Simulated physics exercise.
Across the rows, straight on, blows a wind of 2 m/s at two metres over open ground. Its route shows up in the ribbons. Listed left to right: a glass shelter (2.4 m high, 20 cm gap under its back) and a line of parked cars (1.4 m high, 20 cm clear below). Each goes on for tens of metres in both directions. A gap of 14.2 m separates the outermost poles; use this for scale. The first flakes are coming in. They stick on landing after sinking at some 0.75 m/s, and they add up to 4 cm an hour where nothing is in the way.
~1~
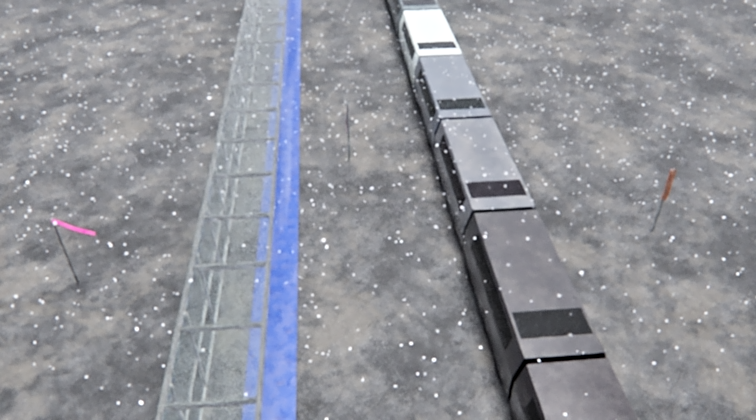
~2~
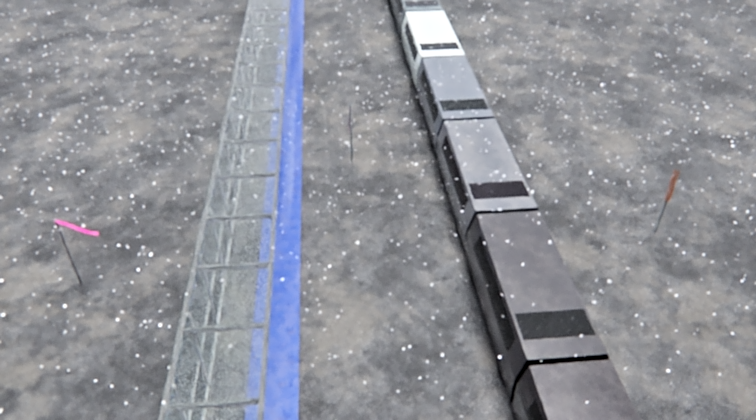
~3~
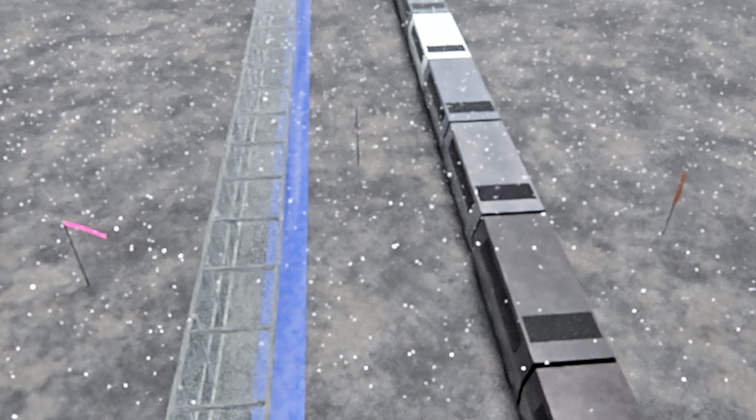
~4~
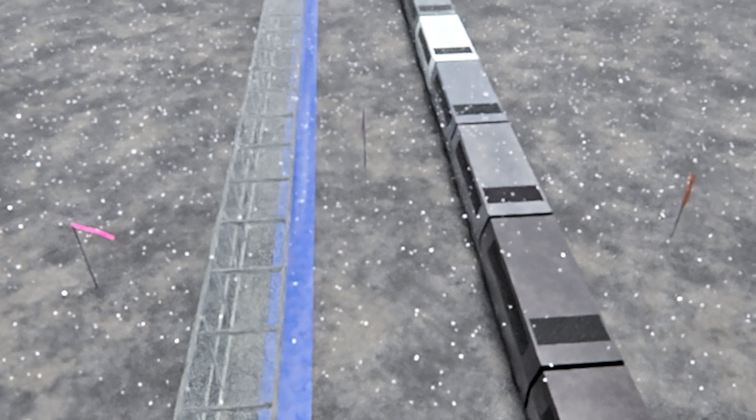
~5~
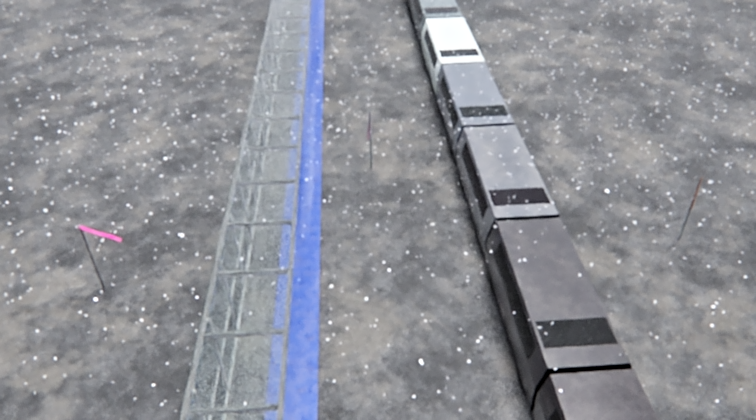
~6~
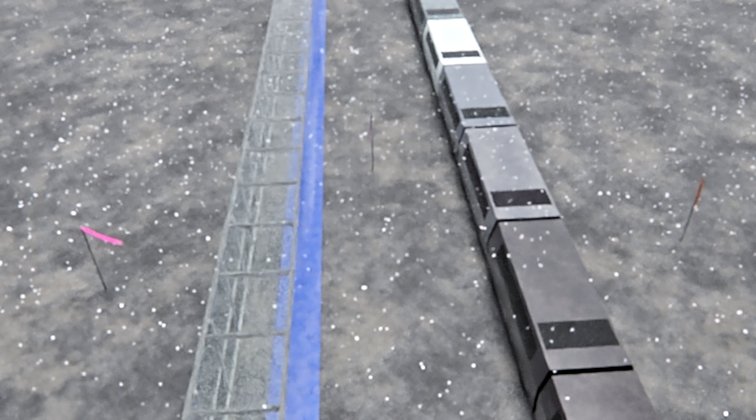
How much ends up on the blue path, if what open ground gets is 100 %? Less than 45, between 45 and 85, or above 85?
It comes to under 45 % of what open ground receives.
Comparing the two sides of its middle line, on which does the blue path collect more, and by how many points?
The right-hand side, about 20 points ahead.
In 10 minutes the blue path collects 1 mm against 7 mm in the open.
In 30 minutes the blue path collects 2 mm against 20 mm in the open.
In 60 minutes the blue path collects 4 mm against 40 mm in the open, so the blue path has 9 % of the open amount; the left half of it has 0 %, the right half 18 %.
